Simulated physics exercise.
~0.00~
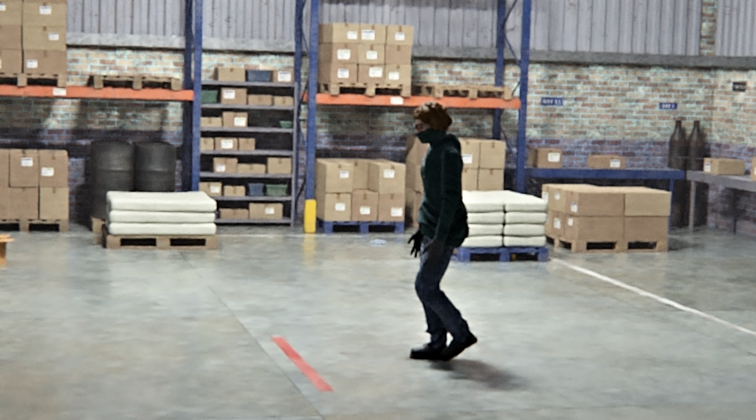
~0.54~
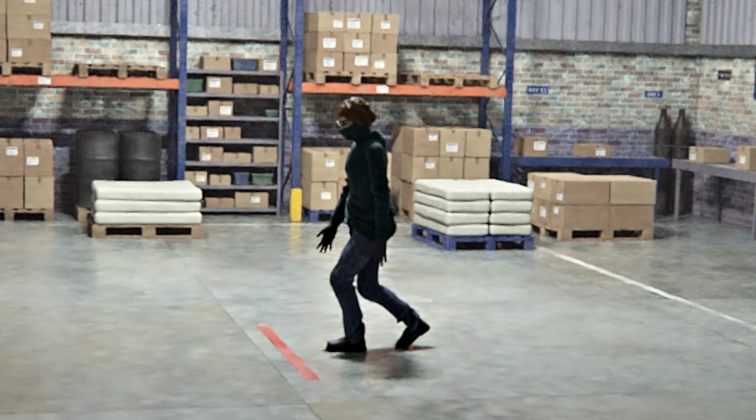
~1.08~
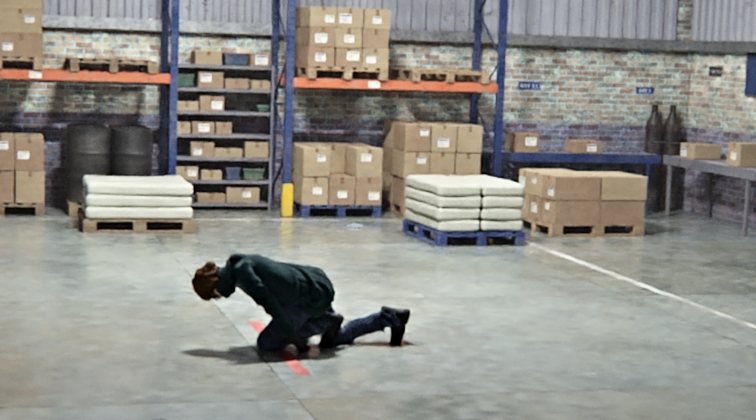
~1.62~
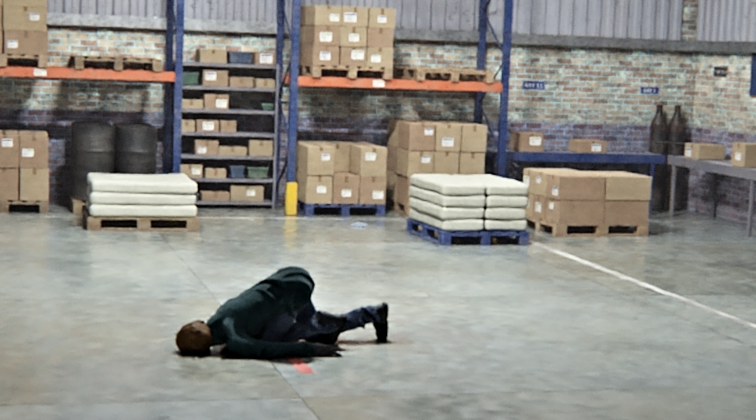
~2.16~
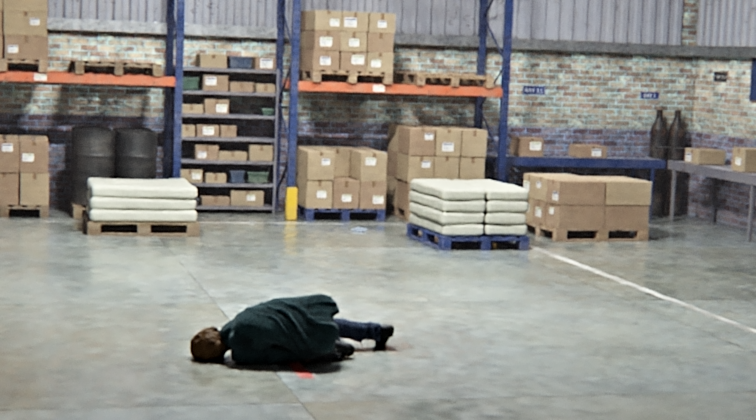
A person in a dark hooded top and jeans walked left across a warehouse floor towards a strip of red tape, then folded to the knees and slumped down, ending curled on the floor with chest past the tape but hips short of it.
